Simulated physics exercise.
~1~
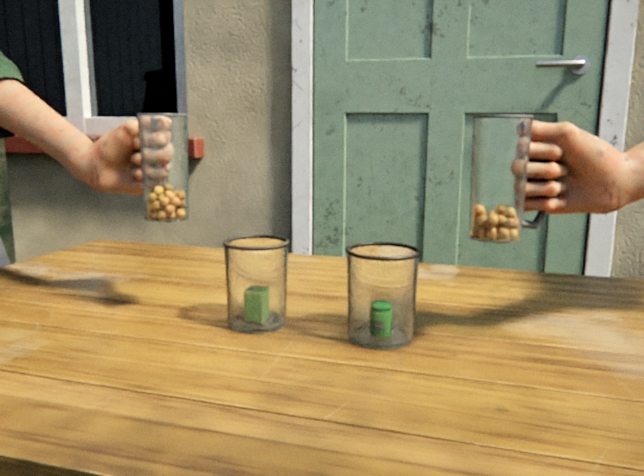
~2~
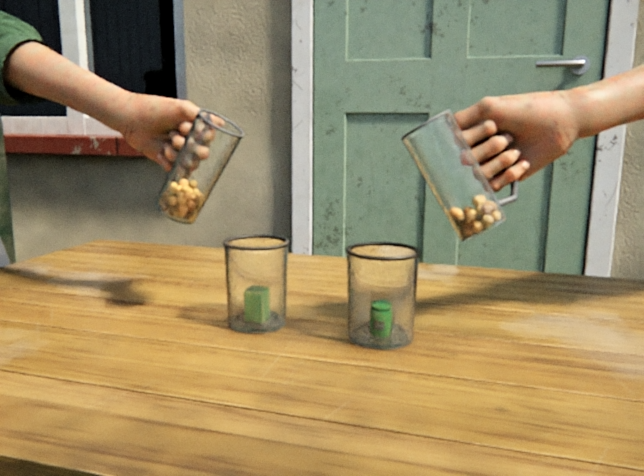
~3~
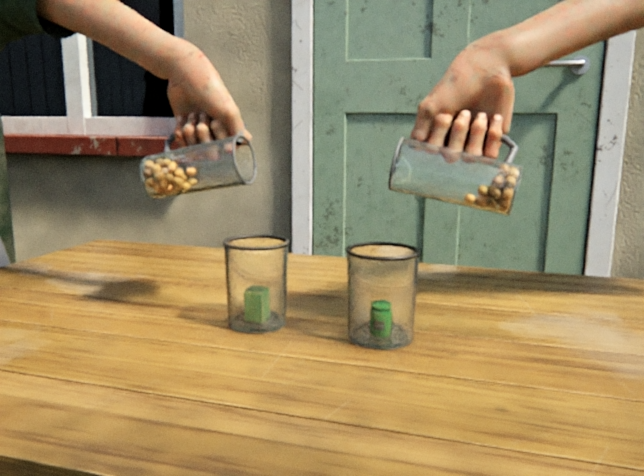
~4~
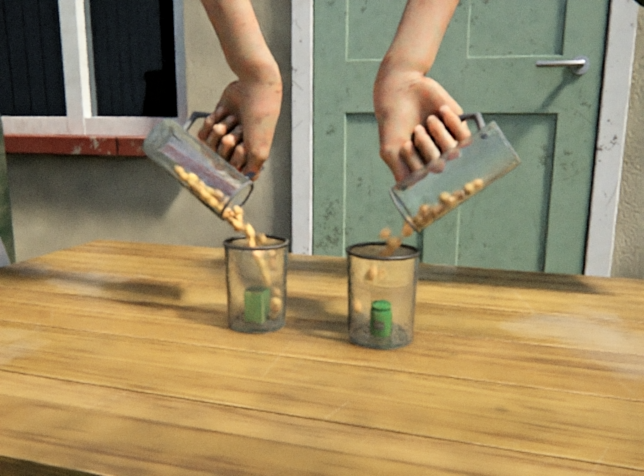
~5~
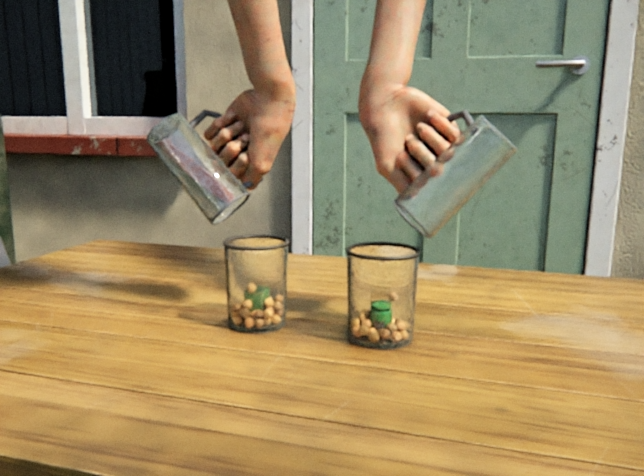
Two hands tipping clear mugs of small tan balls into two glasses, emptying them around green blocks whose tops still show.
